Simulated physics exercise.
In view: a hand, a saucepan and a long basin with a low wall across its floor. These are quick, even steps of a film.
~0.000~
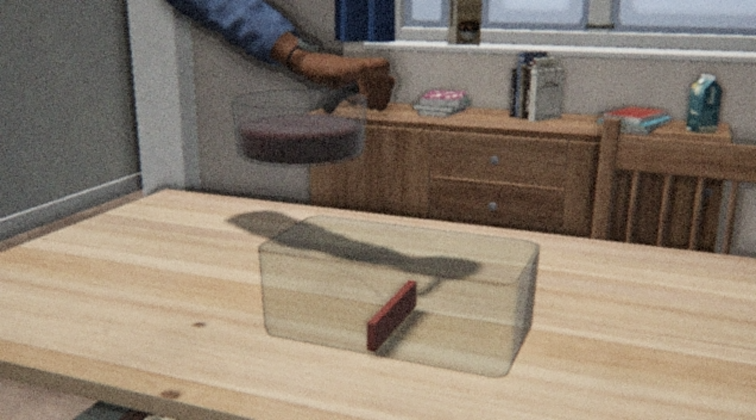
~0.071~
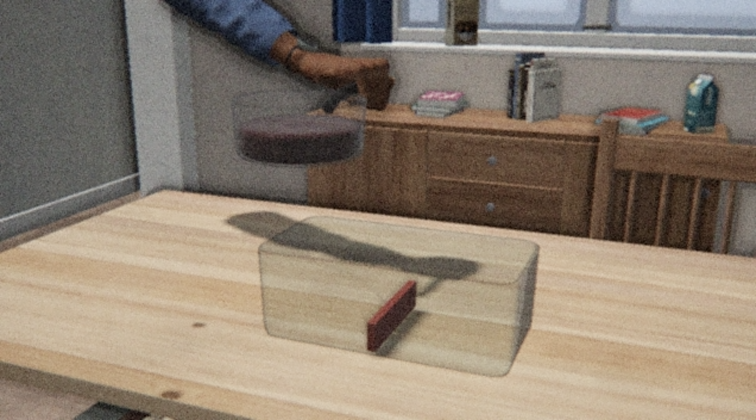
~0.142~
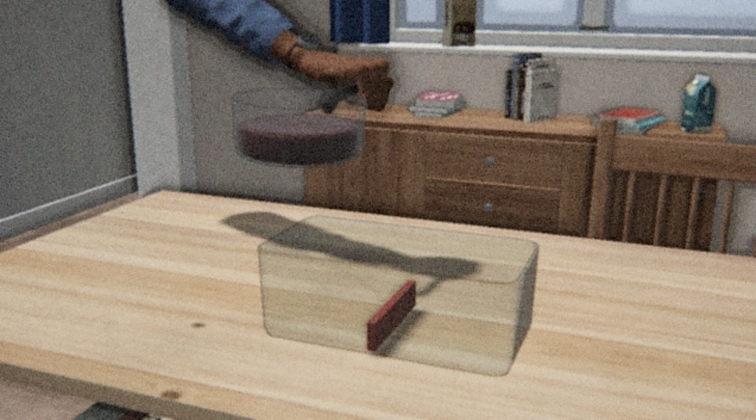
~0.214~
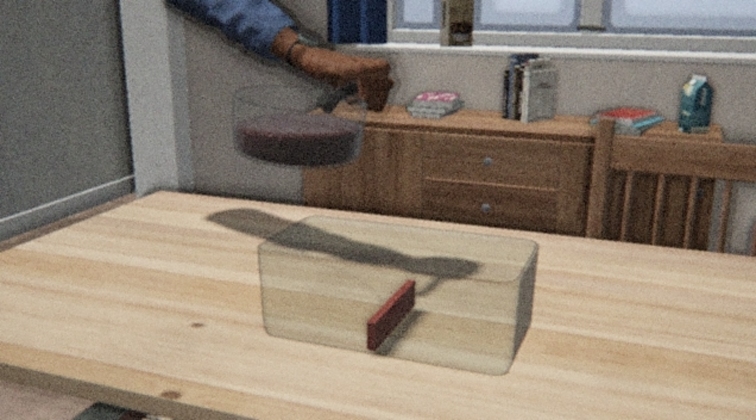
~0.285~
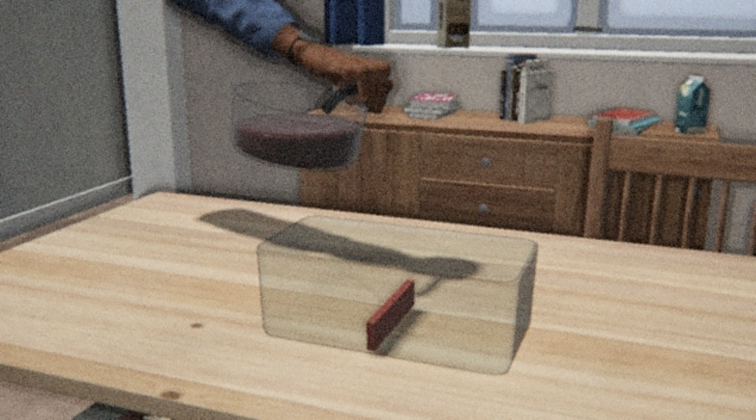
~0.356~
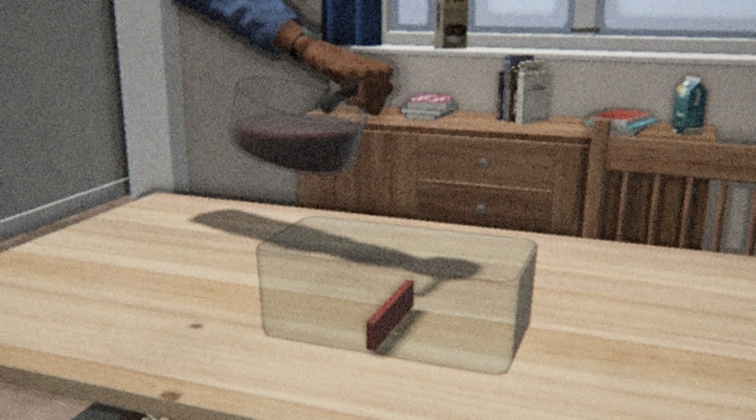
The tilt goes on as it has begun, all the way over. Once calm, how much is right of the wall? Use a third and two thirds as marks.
It comes to from a third to two thirds.
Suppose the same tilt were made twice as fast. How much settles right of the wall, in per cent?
It comes to 35 per cent or so.
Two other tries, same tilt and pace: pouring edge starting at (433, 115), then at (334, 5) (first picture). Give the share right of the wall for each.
Roughly 95 per cent, and 45 per cent.
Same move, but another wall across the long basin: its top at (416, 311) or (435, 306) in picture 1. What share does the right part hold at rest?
About 20 and 5 per cent.
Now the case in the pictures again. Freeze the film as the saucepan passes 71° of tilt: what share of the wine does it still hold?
Roughly 50 in a hundred.
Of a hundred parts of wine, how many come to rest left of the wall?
About 50 per cent.
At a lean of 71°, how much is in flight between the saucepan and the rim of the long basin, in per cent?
It comes to 30 per cent or so.
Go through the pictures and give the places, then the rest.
In the first frame, tilt 0°; pouring edge (360, 104); surface from (248, 120) to (359, 129); the long basin's rim runs from (285, 233) to (529, 265); the wall's top is at (393, 302).
In the second frame, tilt 1°; pouring edge (360, 105); surface from (248, 121) to (359, 129).
In the third frame, tilt 3°; pouring edge (360, 107); surface from (247, 120) to (359, 129).
In the fourth frame, tilt 6°; pouring edge (361, 110); surface from (246, 119) to (359, 130).
In the fifth frame, tilt 10°; pouring edge (361, 116); surface from (245, 119) to (358, 130).
In the sixth frame, tilt 16°; pouring edge (362, 123); surface from (244, 118) to (359, 131).
A moment on, the saucepan is tipped part way and 48 per cent is still to pour, 4 is left of the wall and 17 right of it.
Next, the saucepan is tipped right over and 5 per cent is still to pour, 39 is left of the wall and 50 right of it.
Then the saucepan is tipped right over and 0 per cent is still to pour, 49 is left of the wall and 51 right of it.
Later the saucepan is tipped right over and 0 per cent is still to pour, 49 is left of the wall and 51 right of it.
In the end 49 per cent lies left of the wall, 51 right of it and 0 outside.
